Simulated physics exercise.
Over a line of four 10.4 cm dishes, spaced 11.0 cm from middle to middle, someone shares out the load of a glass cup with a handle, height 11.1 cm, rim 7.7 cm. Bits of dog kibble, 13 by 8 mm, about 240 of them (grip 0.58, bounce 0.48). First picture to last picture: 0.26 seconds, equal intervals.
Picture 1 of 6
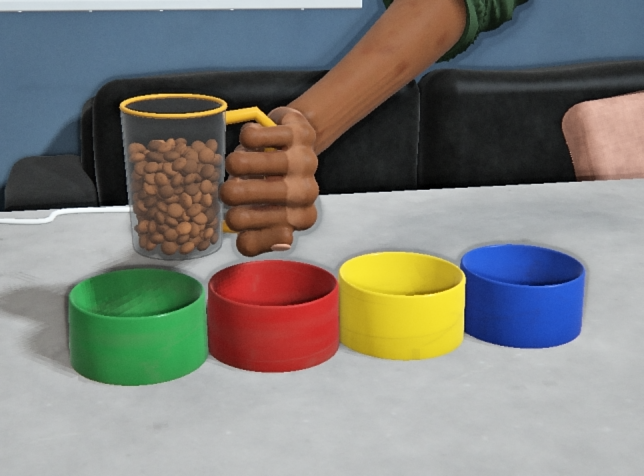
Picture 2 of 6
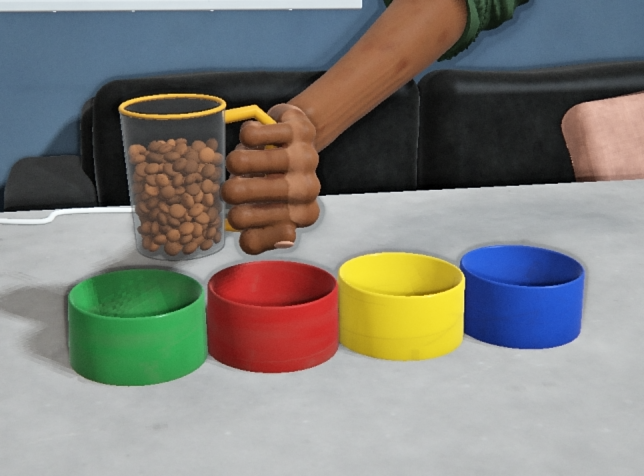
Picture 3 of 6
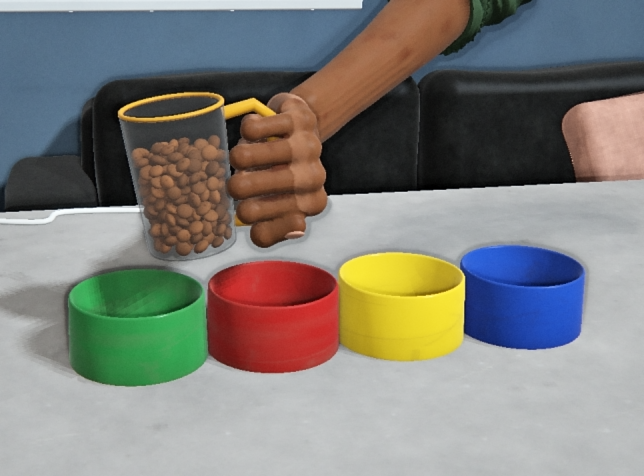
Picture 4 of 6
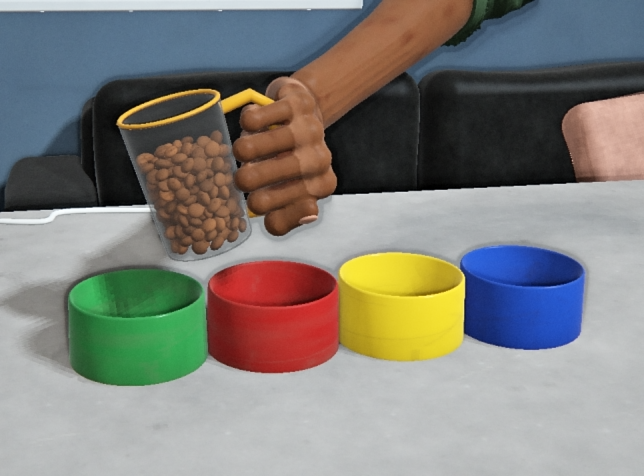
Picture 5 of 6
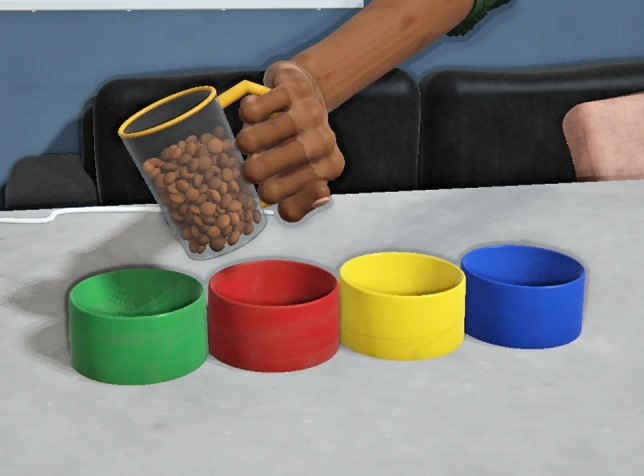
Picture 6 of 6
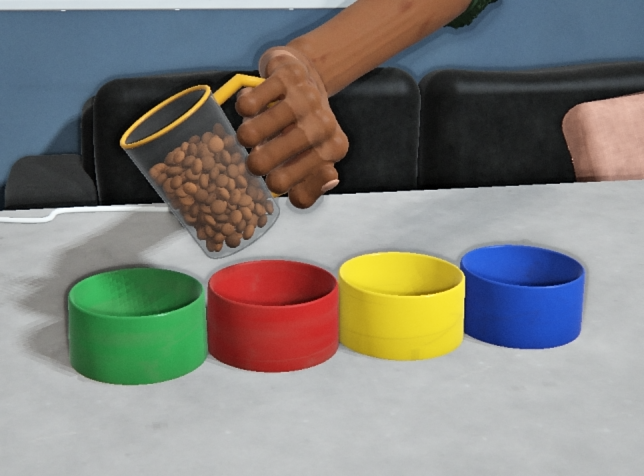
A clear cup of brown pieces, gripped by its yellow handle in a hand at the right, starts upright behind a row of green, red, yellow and blue dishes. The hand gradually tilts it to the left, its base swinging rightward and its rim dipping slightly, while the pieces stay inside.
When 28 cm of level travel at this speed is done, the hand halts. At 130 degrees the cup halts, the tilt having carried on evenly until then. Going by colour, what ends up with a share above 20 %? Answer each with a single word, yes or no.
Red yes, blue no, green no, yellow no, counter no.
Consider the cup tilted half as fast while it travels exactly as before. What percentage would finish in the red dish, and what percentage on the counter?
That gives red 50 with 10 for the counter.
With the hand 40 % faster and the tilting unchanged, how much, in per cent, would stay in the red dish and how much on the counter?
Then the red dish gets 90 and the counter 0.
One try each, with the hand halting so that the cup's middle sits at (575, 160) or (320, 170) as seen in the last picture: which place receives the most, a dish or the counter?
Red, then red.
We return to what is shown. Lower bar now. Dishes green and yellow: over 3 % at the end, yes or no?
Well, green gets a tick and yellow gets a cross.
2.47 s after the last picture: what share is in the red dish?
By that moment, around 90 percent has got there.
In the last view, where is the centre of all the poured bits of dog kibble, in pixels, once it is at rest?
(260, 319).
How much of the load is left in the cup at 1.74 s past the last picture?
Somewhere near 0 per cent of the load.
Then, 1.05 s after the last picture, tilt 130 degrees; cup holds 0 %, red 90 %, green 5 %.
Then, 1.74 s after the last picture, tilt 130 degrees; cup holds 0 %, red 90 %, green 5 %.
Then, 2.47 s after the last picture, tilt 130 degrees; cup holds 0 %, red 90 %, green 5 %.
In the end, red 90 %, blue 0 %, green 5 %, yellow 0 %, counter 5 %.
